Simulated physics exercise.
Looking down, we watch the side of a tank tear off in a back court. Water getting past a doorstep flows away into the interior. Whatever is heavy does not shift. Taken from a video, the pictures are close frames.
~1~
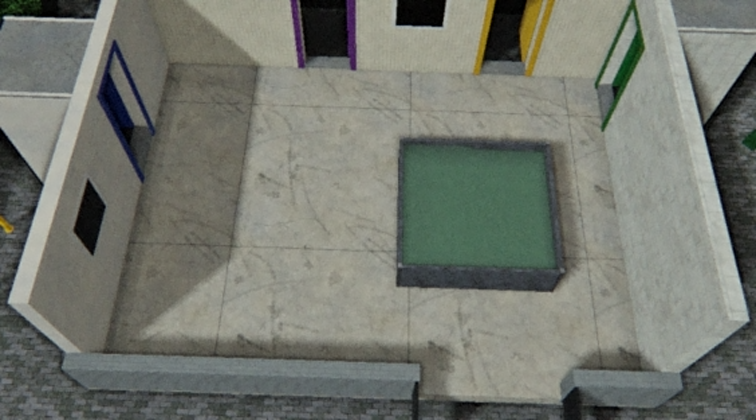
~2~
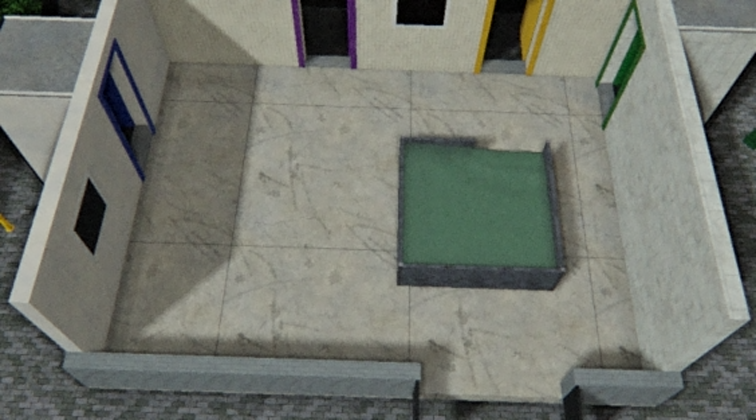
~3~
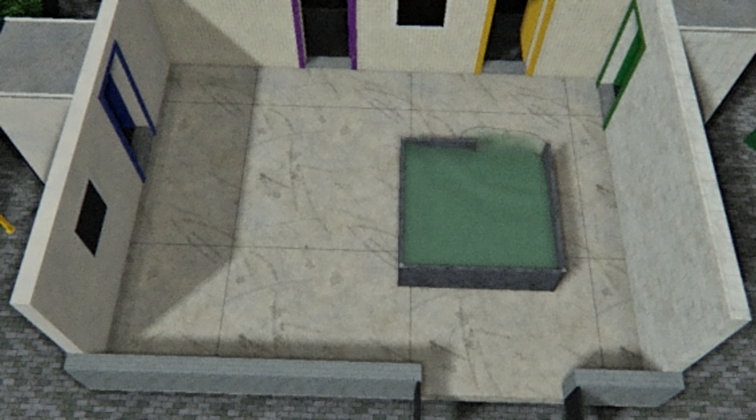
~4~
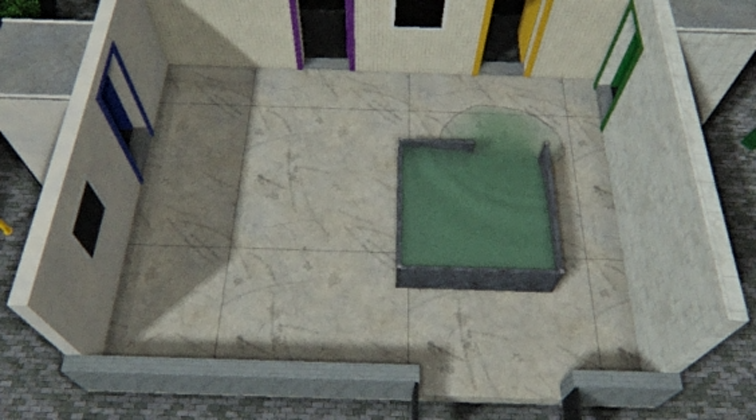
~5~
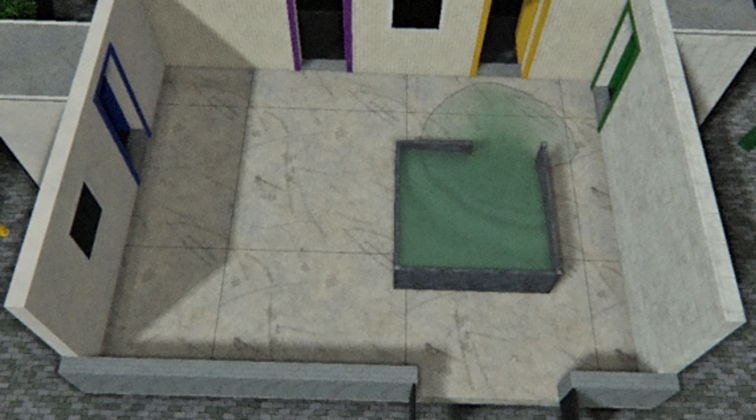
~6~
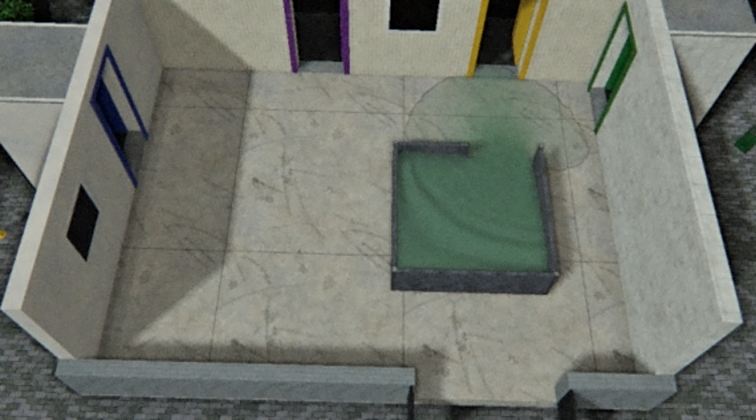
Green water pours through a gap in the tank's far side and spreads across the courtyard floor.
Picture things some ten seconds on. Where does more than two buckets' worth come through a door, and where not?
One by one: Yellow door: Over two buckets; green door: Over two buckets; blue door: Two buckets or fewer; purple door: Two buckets or fewer.
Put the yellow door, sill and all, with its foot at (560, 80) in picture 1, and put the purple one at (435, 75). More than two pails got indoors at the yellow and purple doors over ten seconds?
As I see it, the yellow door tops the limit and the purple door tops the limit.
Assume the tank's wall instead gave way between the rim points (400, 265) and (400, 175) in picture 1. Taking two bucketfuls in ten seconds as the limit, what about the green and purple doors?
In short: The green door keeps below it, the purple door is over.
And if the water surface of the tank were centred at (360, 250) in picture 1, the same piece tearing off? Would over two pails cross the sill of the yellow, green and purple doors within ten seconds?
Result: Yellow door tops the limit, green door tops the limit, purple door tops the limit.
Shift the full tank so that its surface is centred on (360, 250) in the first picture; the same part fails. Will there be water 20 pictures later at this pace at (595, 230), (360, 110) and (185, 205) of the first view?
In order: Untouched, submerged, untouched.
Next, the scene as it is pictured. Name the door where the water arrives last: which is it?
I'd go with the one in blue.
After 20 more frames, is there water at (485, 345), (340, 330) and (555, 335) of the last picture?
Result, in the order given: Not wetted / not wetted / not wetted.
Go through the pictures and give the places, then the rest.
In the first picture, the open tank at (477, 204) is whole and still.
In the second picture, water pours out on the open tank's far side and has run to a hidden place.
In the third picture, water pours out on the open tank's far side and has run to (468, 134).
In the fourth picture, water pours out on the open tank's far side and has run to (477, 110).
In the fifth picture, the front is at (479, 87), out from the gap on the open tank's far side.
In the sixth picture, the front is at (504, 71), out from the gap on the open tank's far side.
A moment on, water covers 15 % of the floor; the yellow door far over two buckets in, the green door wet at the sill, nothing in, the blue door not reached, the purple door not reached.
Next, water covers 20 % of the floor; the yellow door far over two buckets in, the green door over two buckets in, the blue door not reached, the purple door wet at the sill, nothing in.
Then, water covers 35 % of the floor; the yellow door far over two buckets in, the green door far over two buckets in, the blue door not reached, the purple door wet at the sill, nothing in.
Later, water covers 65 % of the floor; the yellow door far over two buckets in, the green door far over two buckets in, the blue door wet at the sill, nothing in, the purple door wet at the sill, nothing in.
In the end, water covers 95 % of the floor; the yellow door far over two buckets in, the green door far over two buckets in, the blue door wet at the sill, nothing in, the purple door wet at the sill, nothing in.
